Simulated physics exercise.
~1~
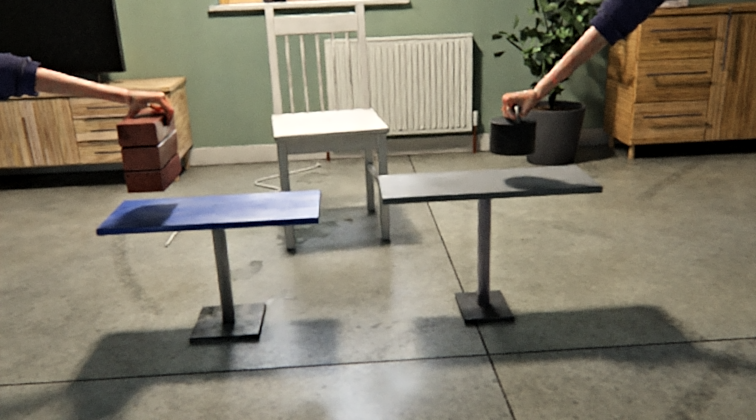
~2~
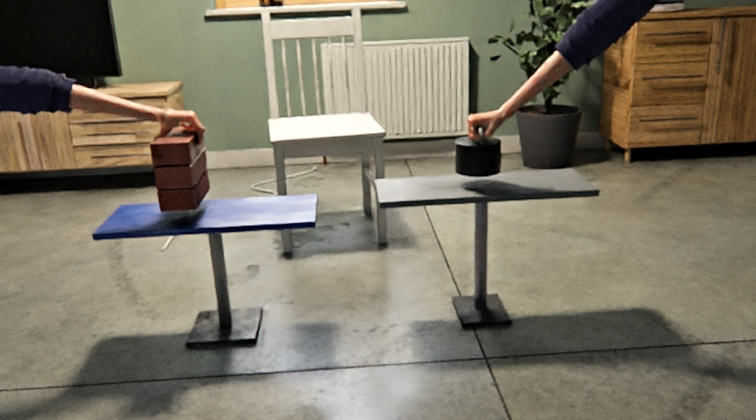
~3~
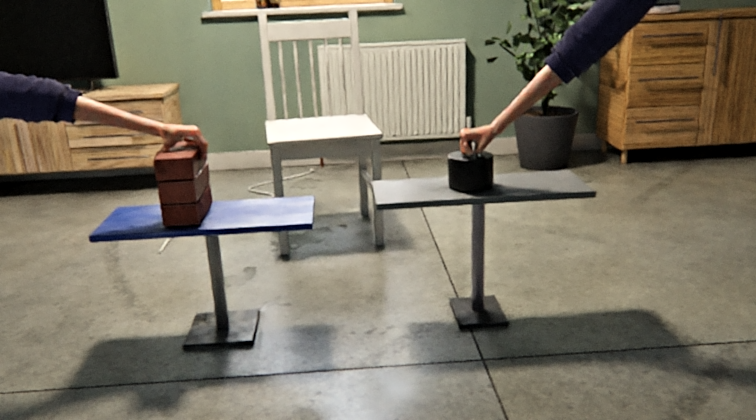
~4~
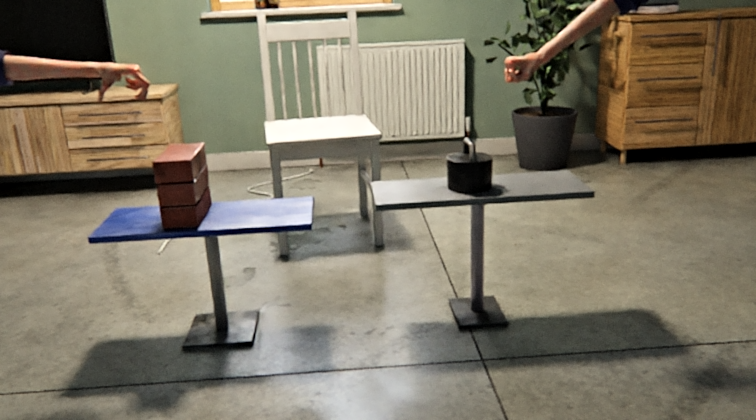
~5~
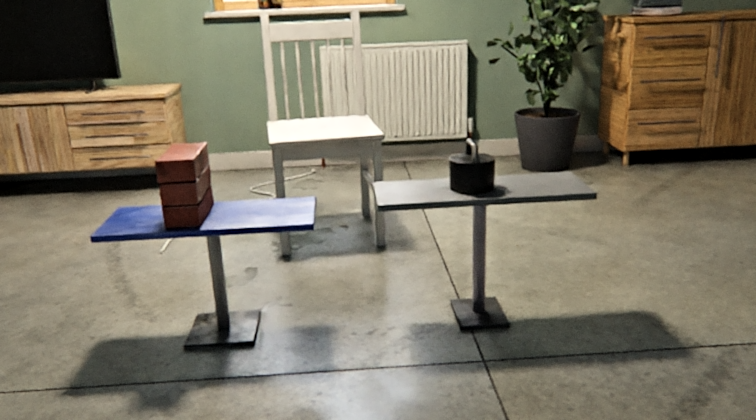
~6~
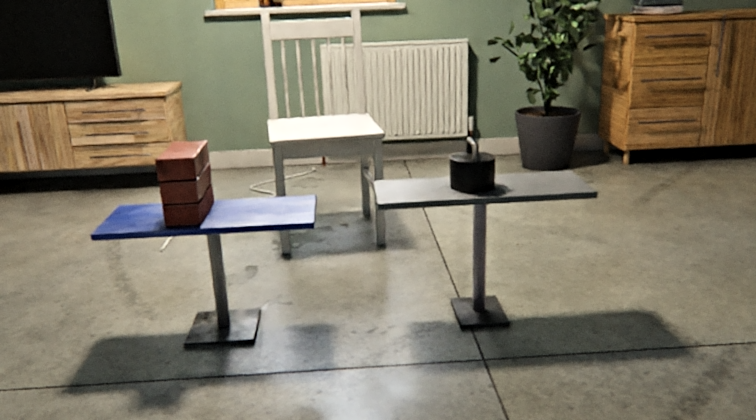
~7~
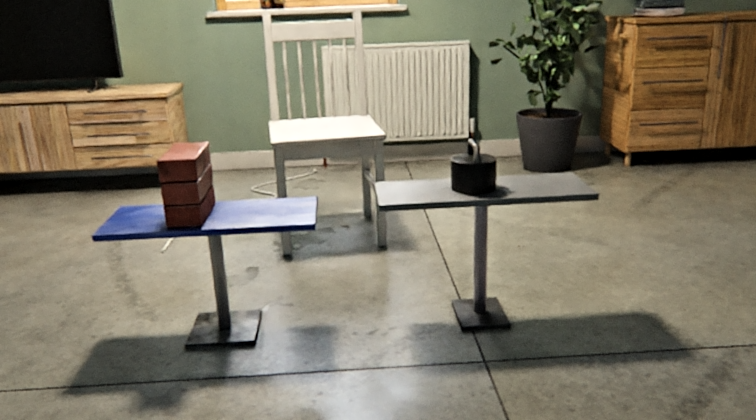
At the start, two hands reach in from opposite sides toward a blue side table on the left and a grey stand on the right, each a flat top on a single slim leg. The left hand holds a stack of red bricks and the right hand a black cylinder with a small handle on top. Both hands move inward and lower their loads onto the tops. They then let go and draw back out of view. The bricks and the cylinder stay where they were set, and both pieces of furniture remain upright and still.
